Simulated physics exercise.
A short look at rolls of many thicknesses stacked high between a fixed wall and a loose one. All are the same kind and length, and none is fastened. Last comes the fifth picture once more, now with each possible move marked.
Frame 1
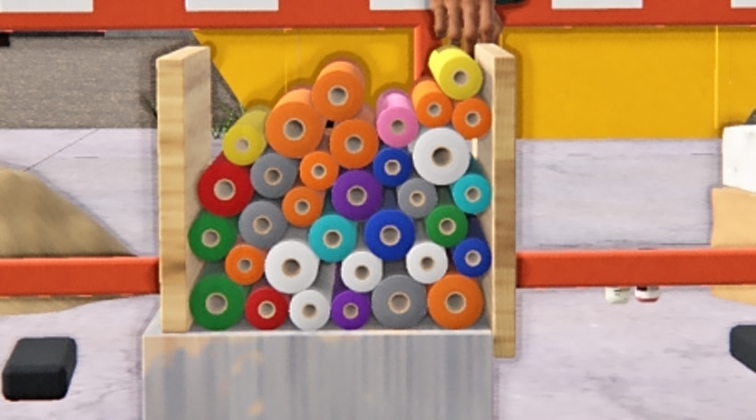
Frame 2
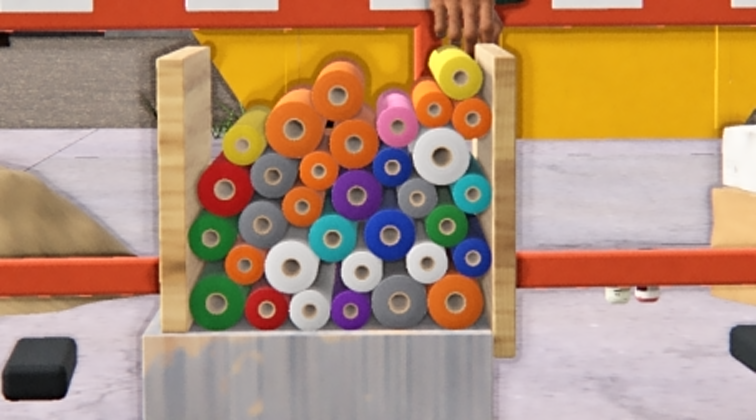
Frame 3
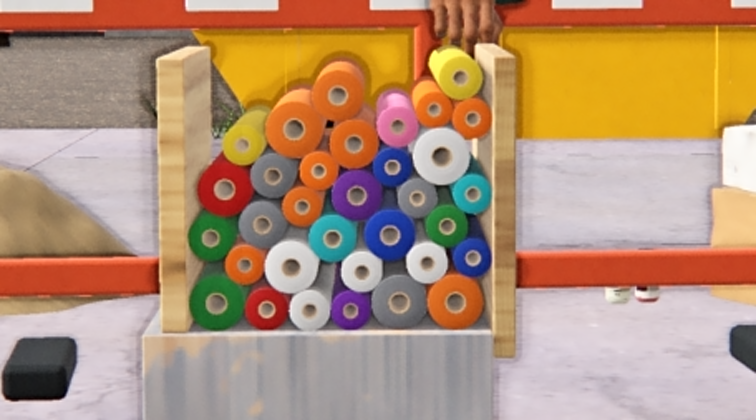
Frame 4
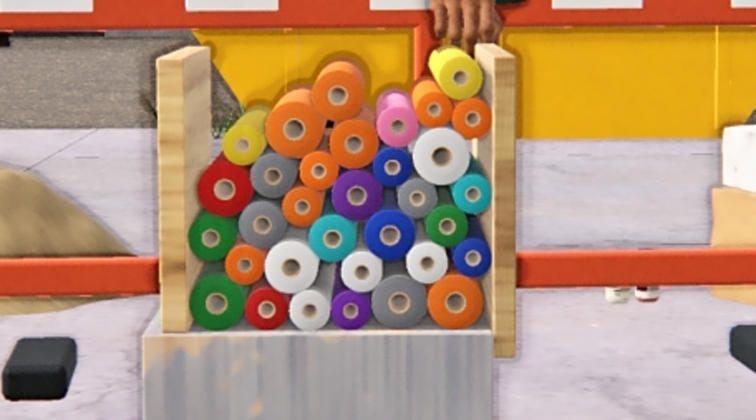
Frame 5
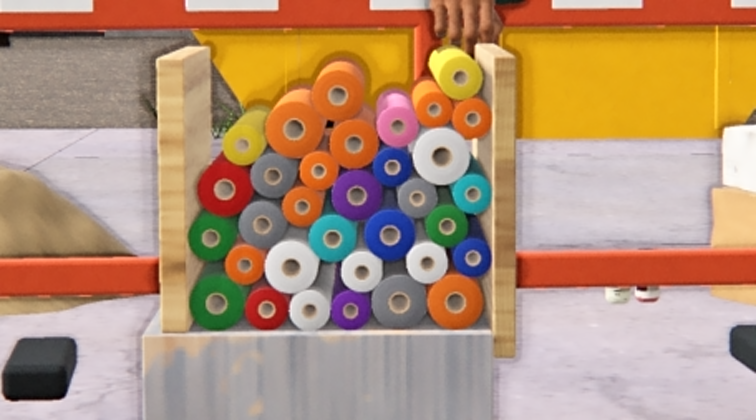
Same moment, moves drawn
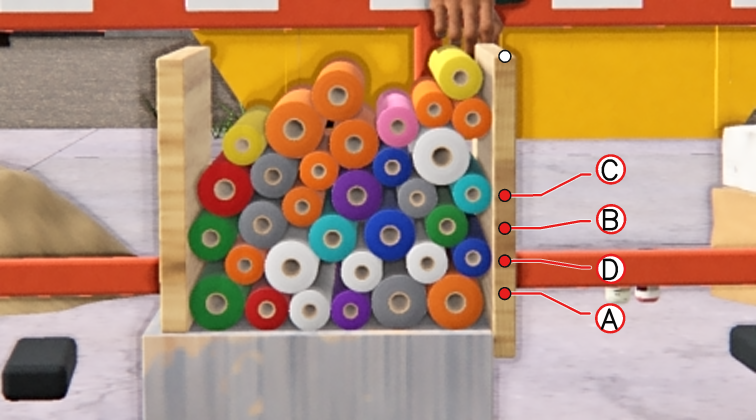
The clip shows a pile of multicoloured rolls stacked between two upright wooden boards on a grey base, with red rails on either side; a hand stays near the top right, and nothing visibly moves.
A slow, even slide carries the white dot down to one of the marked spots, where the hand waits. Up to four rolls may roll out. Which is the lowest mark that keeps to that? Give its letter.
At most to B.
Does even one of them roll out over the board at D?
Yes.
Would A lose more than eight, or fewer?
More than eight.
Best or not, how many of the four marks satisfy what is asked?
The number is two.
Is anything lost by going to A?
Yes.
On the marked copy, A at (504, 294); B at (504, 229); C at (504, 195); D at (504, 262); the white dot at (505, 57).
Following B. Soon after the start, top of the board (493, 134).
Later, top of the board (493, 222).
In the end, top of the board (493, 228), three out over the board.
As for the rest, A more than four out over the board; C two out over the board; D more than four out over the board.
